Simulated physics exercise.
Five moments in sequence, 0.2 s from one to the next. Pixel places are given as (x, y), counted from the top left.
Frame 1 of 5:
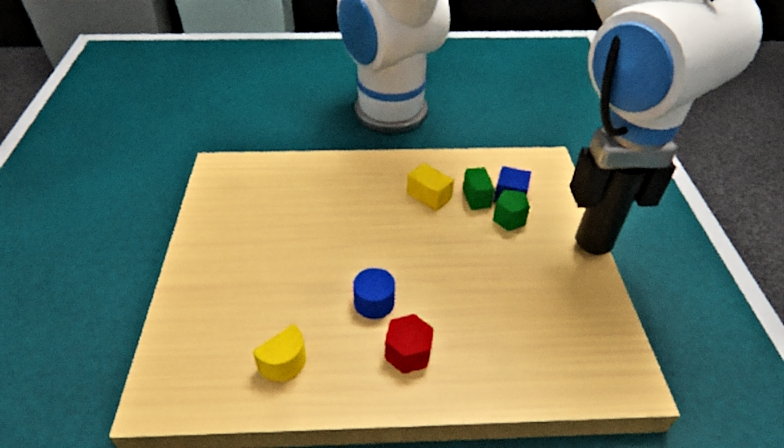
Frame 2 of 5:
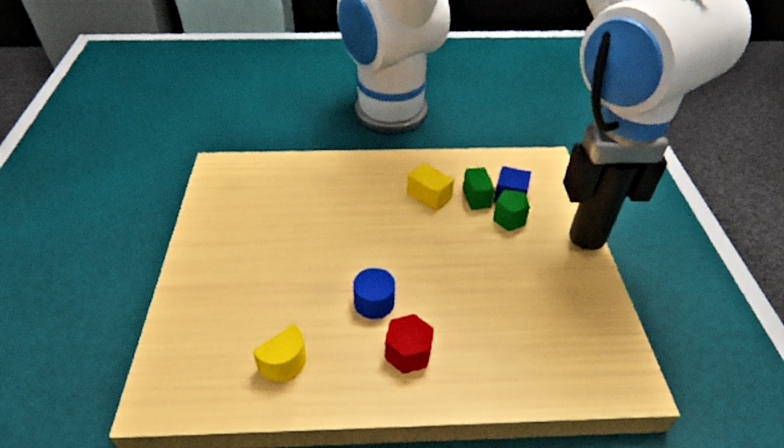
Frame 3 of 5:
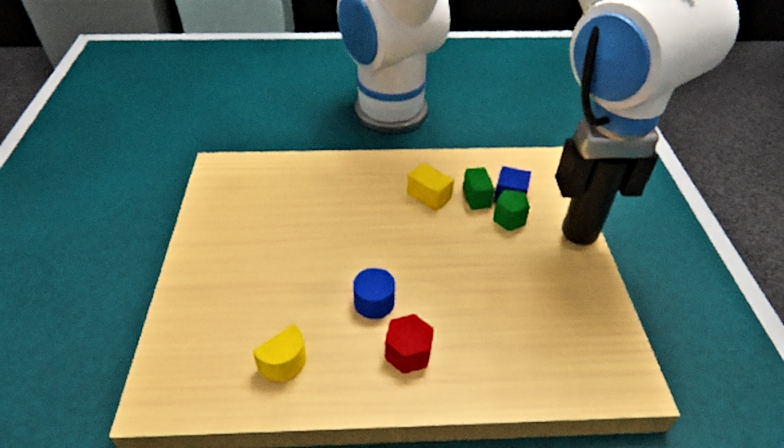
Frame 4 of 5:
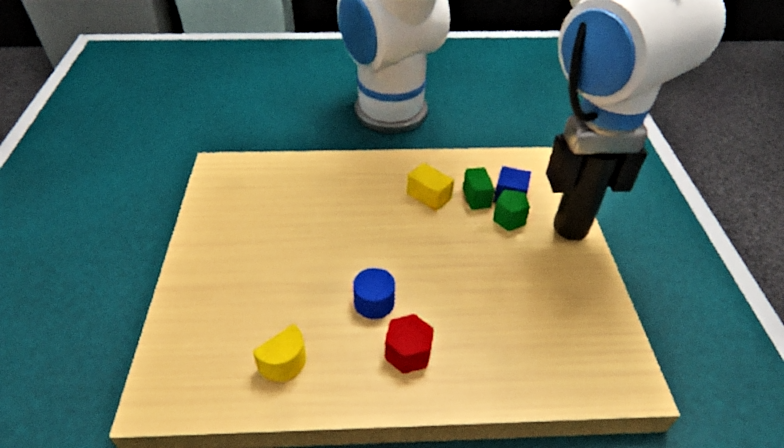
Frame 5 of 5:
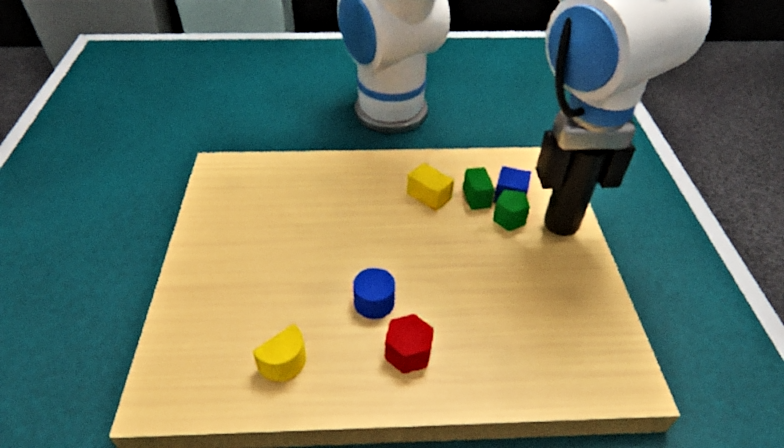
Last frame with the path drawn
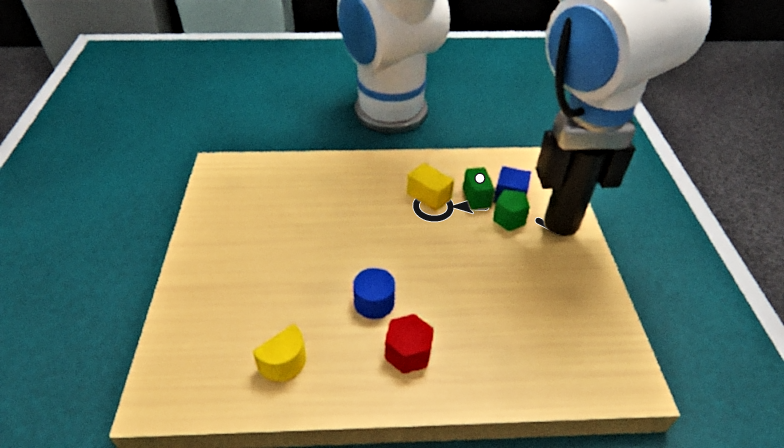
A white and blue robot arm holding a dark cylindrical pusher stands over the right side of a pale wooden board on a green table, seen from above at an angle. Yellow, green and blue blocks cluster near the back, with a blue cylinder, red block and yellow half-round piece nearer the front. The pusher glides slowly left and slightly back towards the cluster, touching nothing, while the blocks and camera stay still.
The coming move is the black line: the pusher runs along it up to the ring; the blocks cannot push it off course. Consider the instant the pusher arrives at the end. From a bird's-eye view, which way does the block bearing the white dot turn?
Turns clockwise.
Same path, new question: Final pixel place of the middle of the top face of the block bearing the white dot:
Pixel (450, 168).
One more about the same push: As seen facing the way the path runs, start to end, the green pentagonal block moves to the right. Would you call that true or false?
The statement is incorrect.
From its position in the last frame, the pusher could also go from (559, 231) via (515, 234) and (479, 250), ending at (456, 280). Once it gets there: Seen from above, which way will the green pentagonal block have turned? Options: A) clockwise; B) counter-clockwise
I'll go with A - clockwise.
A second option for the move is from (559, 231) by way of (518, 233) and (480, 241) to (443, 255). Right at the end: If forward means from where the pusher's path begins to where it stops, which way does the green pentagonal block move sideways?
Displaced right.
Drawn move, from (559, 231) via (519, 213) and (476, 207), ending at (433, 206); the dot is on the green oblong.
On the path given first. One third of the way, pusher (520, 206); green oblong (471, 176), turned 30° clockwise; green pentagonal block (491, 196), turned 15° anticlockwise; blue four-sided block (506, 170), turned 20° clockwise.
Two thirds of the way, pusher (477, 200); yellow oblong (418, 172), turned 20° anticlockwise; green oblong (458, 173), turned 65° clockwise; green pentagonal block (451, 199), turned 35° anticlockwise; blue four-sided block (497, 166), turned 70° clockwise.
At the end, pusher (434, 200); yellow oblong (406, 167), turned 35° anticlockwise; green oblong (450, 168), turned 95° clockwise; green pentagonal block (416, 206), turned 60° anticlockwise; blue four-sided block (497, 166), turned 70° clockwise.
